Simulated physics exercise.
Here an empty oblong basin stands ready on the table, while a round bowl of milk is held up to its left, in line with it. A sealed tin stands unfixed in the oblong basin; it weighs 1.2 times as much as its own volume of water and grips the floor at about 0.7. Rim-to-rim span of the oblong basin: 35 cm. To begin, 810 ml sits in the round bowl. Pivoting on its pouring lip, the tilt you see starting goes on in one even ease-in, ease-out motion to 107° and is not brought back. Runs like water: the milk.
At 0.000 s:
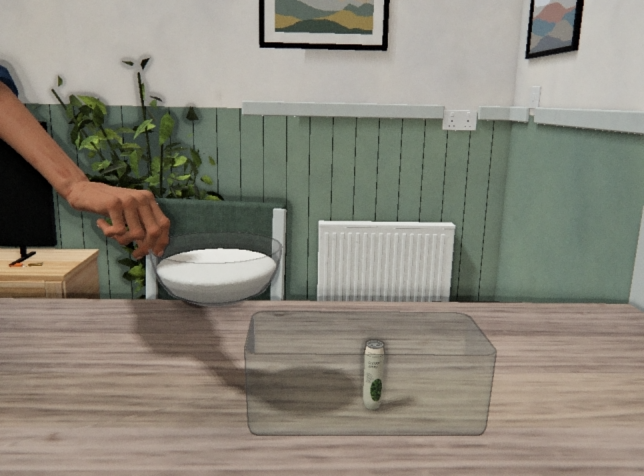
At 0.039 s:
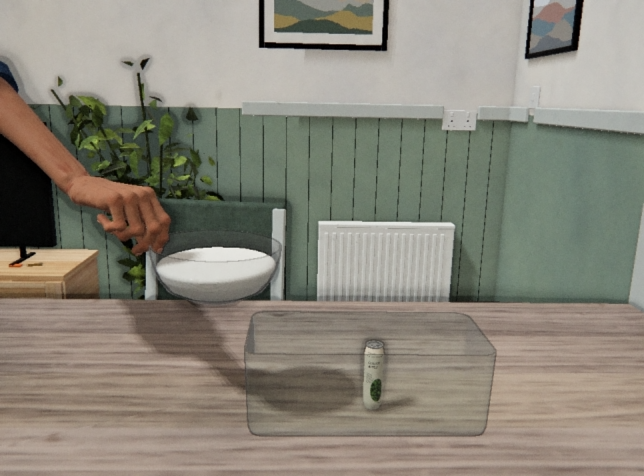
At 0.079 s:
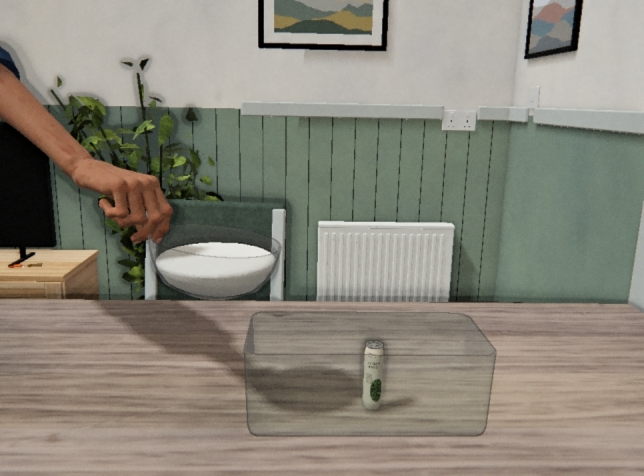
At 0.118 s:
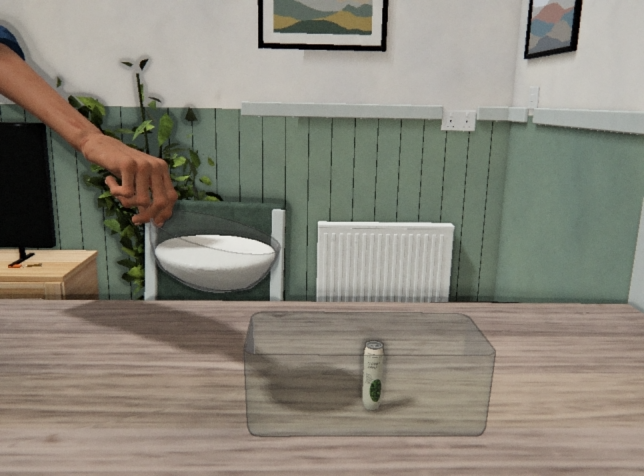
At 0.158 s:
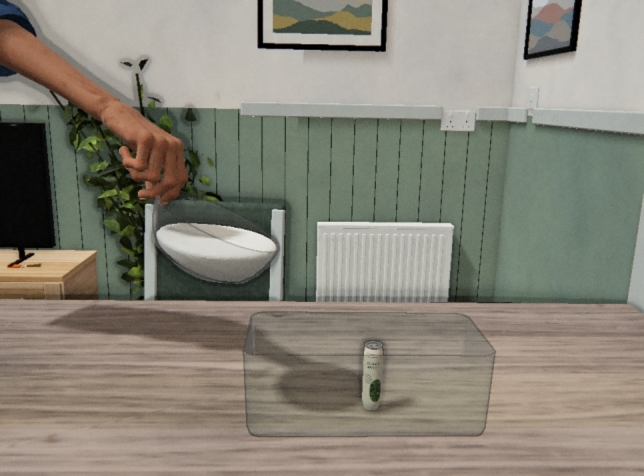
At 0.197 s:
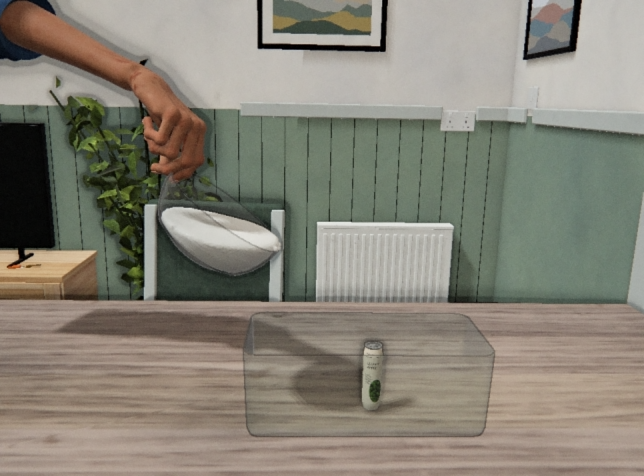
A hand tilting a round white bowl steadily rightward beyond a clear oblong basin and small tin on a wooden table.
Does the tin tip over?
Yes, it tips over.
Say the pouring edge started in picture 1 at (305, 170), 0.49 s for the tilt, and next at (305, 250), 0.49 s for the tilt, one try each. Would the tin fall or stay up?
Try 1: Tipped over; try 2: Still standing.
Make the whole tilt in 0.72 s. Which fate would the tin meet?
Result: Tin tipped over.
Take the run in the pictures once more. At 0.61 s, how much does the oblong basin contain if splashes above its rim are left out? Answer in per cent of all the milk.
Close to 92 in a hundred.
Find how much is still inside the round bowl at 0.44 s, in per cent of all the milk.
I reckon about 26 in a hundred is still held.
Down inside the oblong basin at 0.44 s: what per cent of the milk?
I'd put it near 5 percent.
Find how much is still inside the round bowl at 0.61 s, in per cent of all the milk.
Around 0 percent of it.
Then, 0.44 s in, the tilt is 104° and 26 per cent is still to pour; the tin stands where it began.
Then, 0.61 s in, the tilt is 107° and 0 per cent is still to pour; the tin leans 32°.
Then, 0.79 s in, the tilt is 107° and 0 per cent is still to pour; the tin lies on its side.
Then, 0.99 s in, the tilt is 107° and 0 per cent is still to pour; the tin lies on its side.
Finally, the tin lies on its side.
